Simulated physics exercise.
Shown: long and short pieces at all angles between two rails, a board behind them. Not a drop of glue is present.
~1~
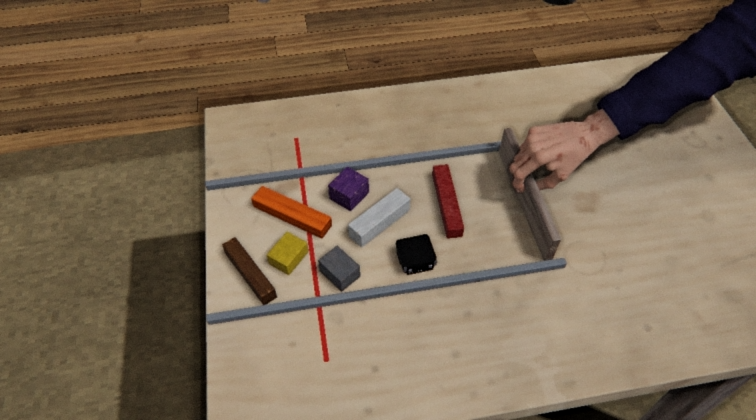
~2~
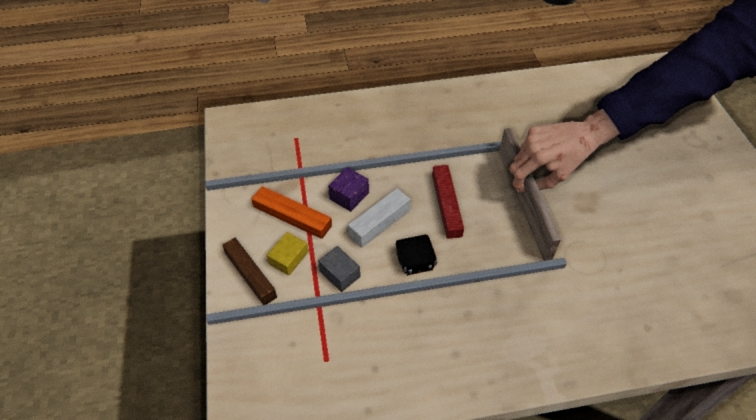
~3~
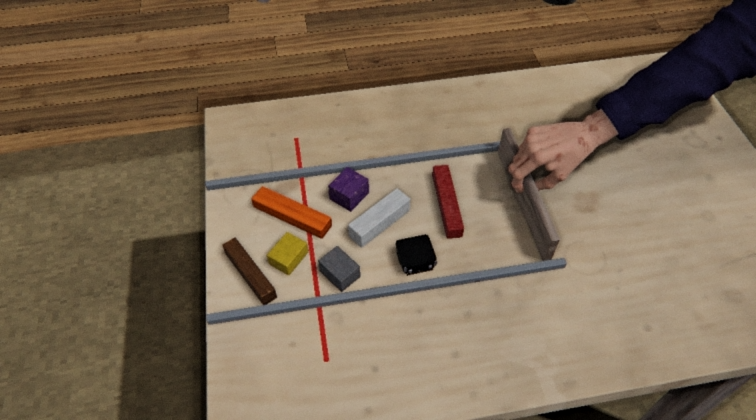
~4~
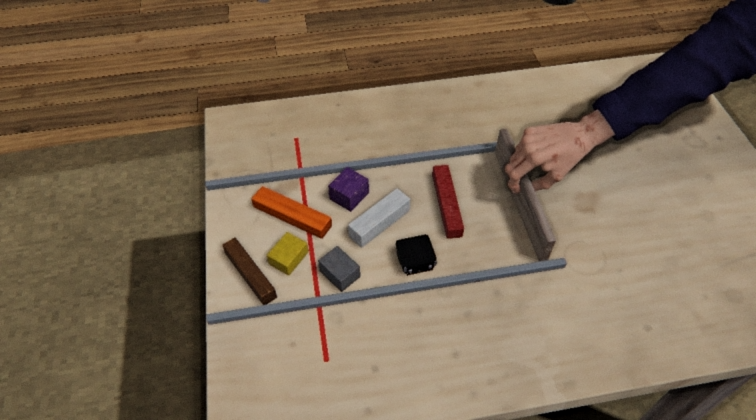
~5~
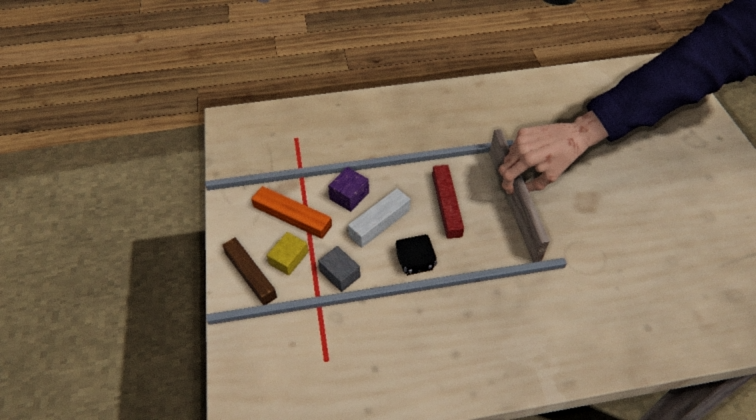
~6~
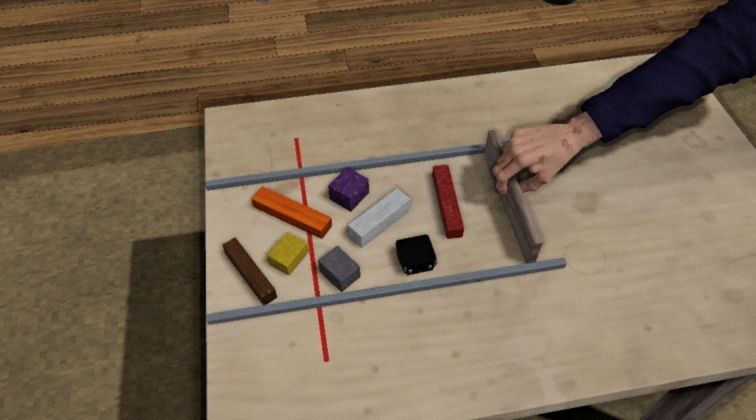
A hand slides a gray board slightly left between two rails toward scattered colored blocks.
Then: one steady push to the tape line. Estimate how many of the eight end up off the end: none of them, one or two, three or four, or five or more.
The table loses no piece at all.
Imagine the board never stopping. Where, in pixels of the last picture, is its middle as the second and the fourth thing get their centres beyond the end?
At (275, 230) for the second, at (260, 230) for the fourth.
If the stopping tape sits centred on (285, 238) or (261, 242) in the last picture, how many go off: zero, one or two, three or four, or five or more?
The counts, in order, are one or two and 3 or 4.
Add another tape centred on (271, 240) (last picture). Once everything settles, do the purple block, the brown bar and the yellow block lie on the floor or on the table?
The purple block holds on, the brown bar is lost, the yellow block drops off.
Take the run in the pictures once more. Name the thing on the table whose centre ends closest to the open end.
It's the brown bar that ends up nearest.
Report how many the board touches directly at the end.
The count in contact is 2.
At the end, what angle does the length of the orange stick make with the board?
Roughly 30° out of line.
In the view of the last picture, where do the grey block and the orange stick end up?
Listed in order, first is (259, 287) and the other is (235, 214).
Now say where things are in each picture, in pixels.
The first frame shows brown bar (249, 271); yellow block (288, 253); orange stick (292, 212); board (527, 192); tape (309, 234).
The second frame shows yellow block (288, 253); board (527, 192).
The third frame shows orange stick (292, 212); purple block (349, 189).
The fourth frame shows brown bar (249, 271); black case (416, 255).
The fifth frame shows yellow block (288, 253); white bar (380, 217).
The sixth frame shows brown bar (249, 271); yellow block (288, 253); orange stick (292, 212); board (510, 194); tape (309, 234).
A little later, none off yet; brown bar at rest near (249, 271); yellow block at rest near (288, 253); orange stick at rest near (292, 212).
When it is over, the number that fall off is zero.
